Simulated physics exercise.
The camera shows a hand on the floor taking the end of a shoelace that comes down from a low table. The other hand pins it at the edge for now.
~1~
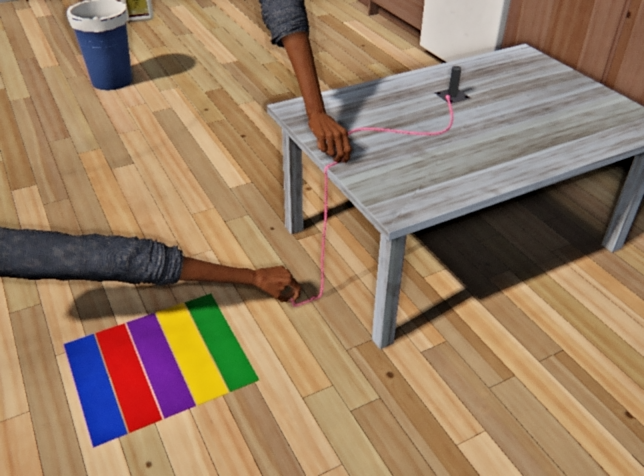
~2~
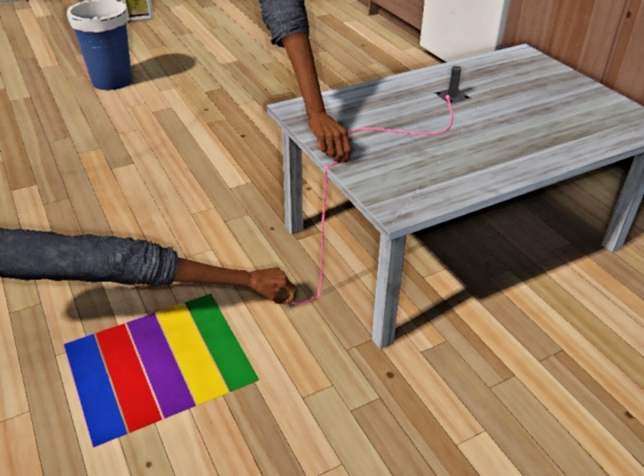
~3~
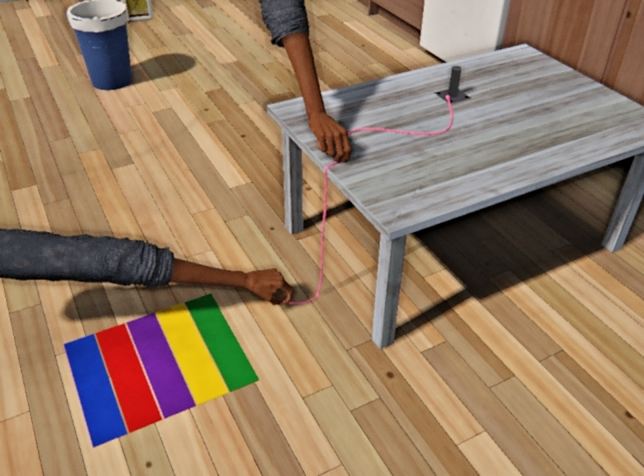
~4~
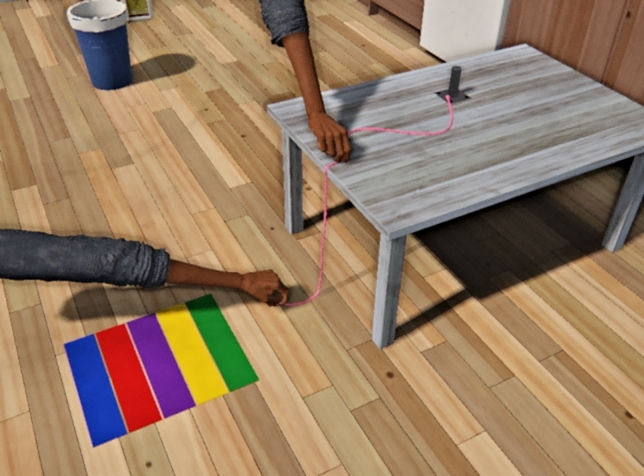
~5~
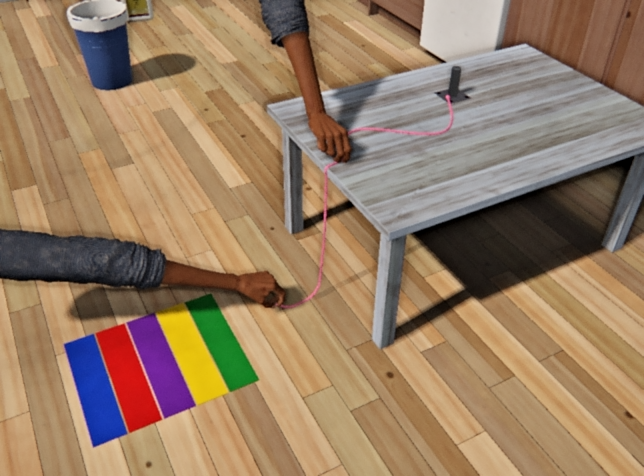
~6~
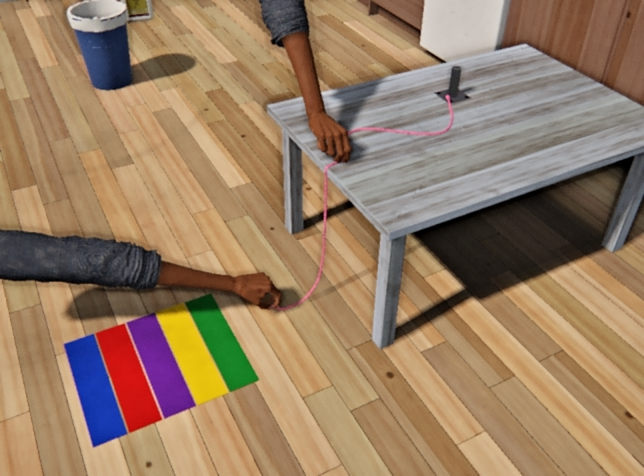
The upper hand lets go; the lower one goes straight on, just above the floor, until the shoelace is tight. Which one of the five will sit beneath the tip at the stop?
The red strip will.
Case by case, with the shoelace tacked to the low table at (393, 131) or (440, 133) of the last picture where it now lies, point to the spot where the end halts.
Respectively (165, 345) and (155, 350).
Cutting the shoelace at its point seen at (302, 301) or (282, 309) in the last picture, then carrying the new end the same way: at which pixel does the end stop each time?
Pixel positions, in order: (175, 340), (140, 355).
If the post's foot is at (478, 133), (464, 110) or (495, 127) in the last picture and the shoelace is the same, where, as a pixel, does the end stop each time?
The three places are (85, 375), (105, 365) and (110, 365), in that order.
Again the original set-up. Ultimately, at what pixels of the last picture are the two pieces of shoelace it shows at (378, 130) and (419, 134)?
Point one: (353, 144); point two: (382, 130).
Early on, end near (186, 337); over yellow.
Midway, end near (146, 352); over purple.
At the end of the slack, end near (122, 361); over red. It gets as far as the red strip.
